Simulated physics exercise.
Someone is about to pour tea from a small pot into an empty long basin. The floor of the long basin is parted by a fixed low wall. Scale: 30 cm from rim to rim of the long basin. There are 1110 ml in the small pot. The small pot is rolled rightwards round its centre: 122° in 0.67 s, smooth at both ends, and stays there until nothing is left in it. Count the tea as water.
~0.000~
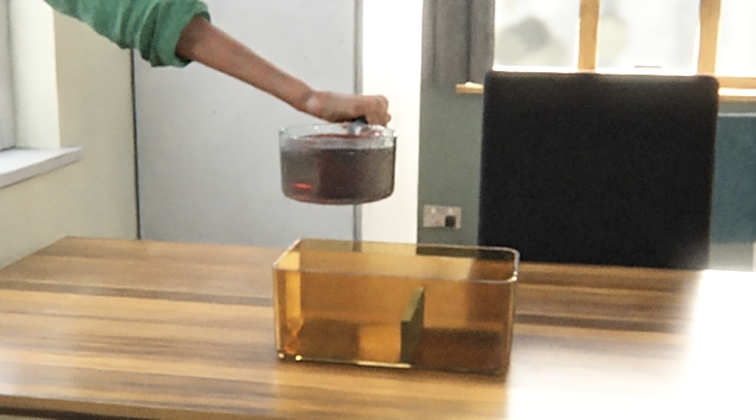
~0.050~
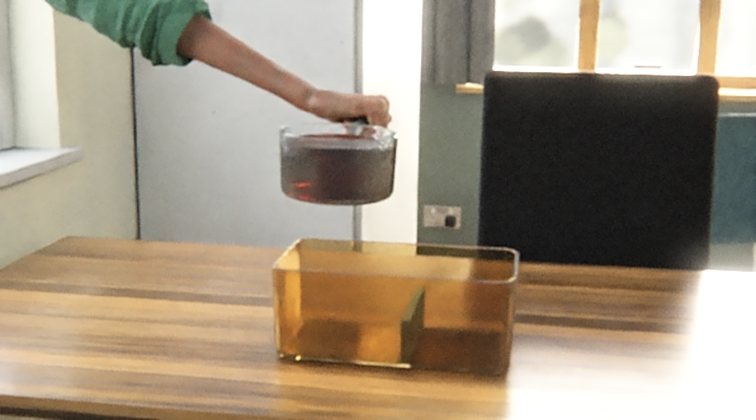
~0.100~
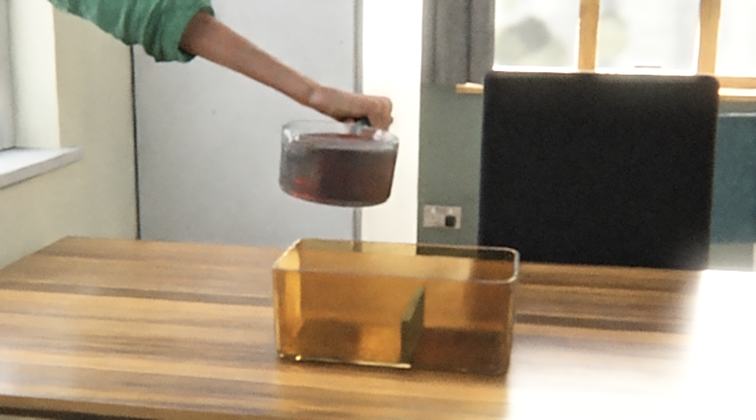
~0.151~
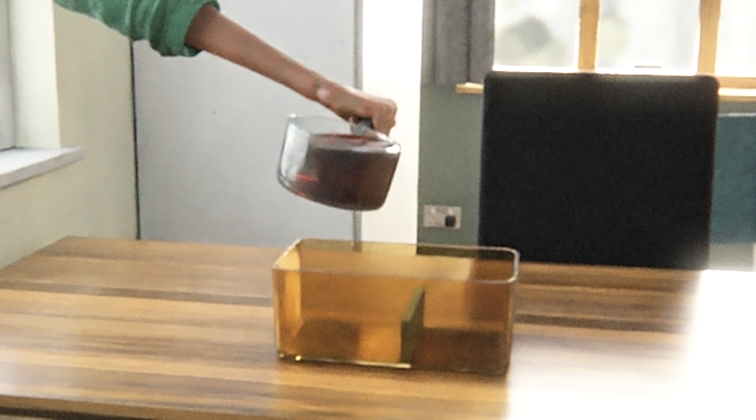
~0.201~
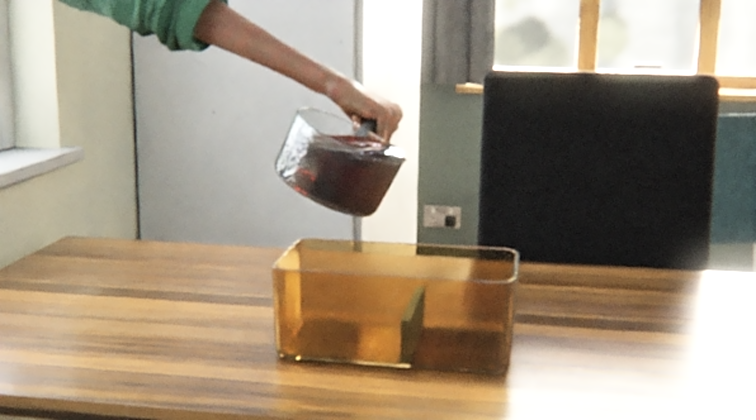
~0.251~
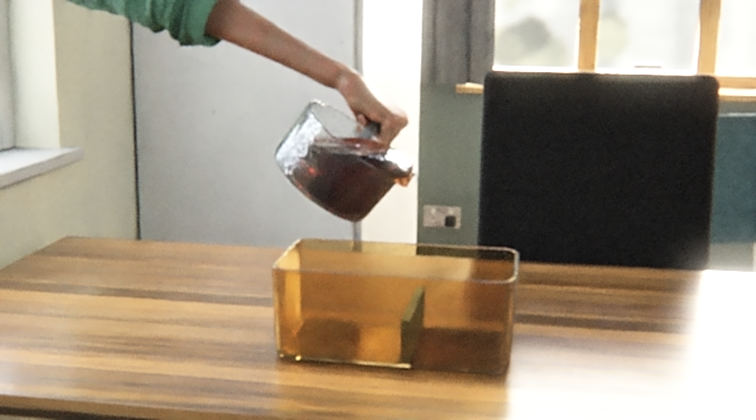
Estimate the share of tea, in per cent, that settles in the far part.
About 53 per cent.
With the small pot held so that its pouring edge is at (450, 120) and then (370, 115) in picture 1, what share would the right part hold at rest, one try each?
First 80, then 35 per cent.
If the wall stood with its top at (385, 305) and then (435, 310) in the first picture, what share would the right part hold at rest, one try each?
First 80, then 30 per cent.
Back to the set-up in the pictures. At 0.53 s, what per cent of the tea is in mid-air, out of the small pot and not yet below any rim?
Some 30 per cent.
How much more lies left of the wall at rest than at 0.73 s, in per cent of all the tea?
Near 10 in a hundred.
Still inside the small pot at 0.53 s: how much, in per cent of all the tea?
Near 18 in a hundred.
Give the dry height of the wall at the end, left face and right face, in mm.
Left about 38 mm, right about 28 mm.
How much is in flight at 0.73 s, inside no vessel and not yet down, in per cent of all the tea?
Some 16 per cent.
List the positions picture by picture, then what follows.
In the first picture, it leans 0°; its right rim is at (396, 136); the tea meets the walls at (285, 140) and (394, 144); the long basin's rim runs from (286, 254) to (516, 267); the wall's top is at (414, 303).
In the second picture, it leans 2°; its right rim is at (396, 137); the tea meets the walls at (286, 139) and (395, 144).
In the third picture, it leans 7°; its right rim is at (398, 142); the tea meets the walls at (287, 138) and (397, 146).
In the fourth picture, it leans 15°; its right rim is at (401, 151); the tea meets the walls at (289, 138) and (400, 149).
In the fifth picture, it leans 25°; its right rim is at (402, 163); the tea meets the walls at (288, 143) and (401, 156); 2 per cent is over the edge.
In the sixth picture, it leans 38°; its right rim is at (401, 177); the tea meets the walls at (286, 140) and (394, 164); 7 per cent is over the edge.
After 0.53 s the tilt is 109° and 17 per cent is still to pour, 5 is left of the wall and 48 right of it.
After 0.73 s the tilt is 122° and 1 per cent is still to pour, 35 is left of the wall and 47 right of it.
After 0.94 s the tilt is 122° and 0 per cent is still to pour, 44 is left of the wall and 54 right of it.
After 1.17 s the tilt is 122° and 0 per cent is still to pour, 46 is left of the wall and 52 right of it.
In the end 46 per cent lies left of the wall, 53 right of it and 2 outside.
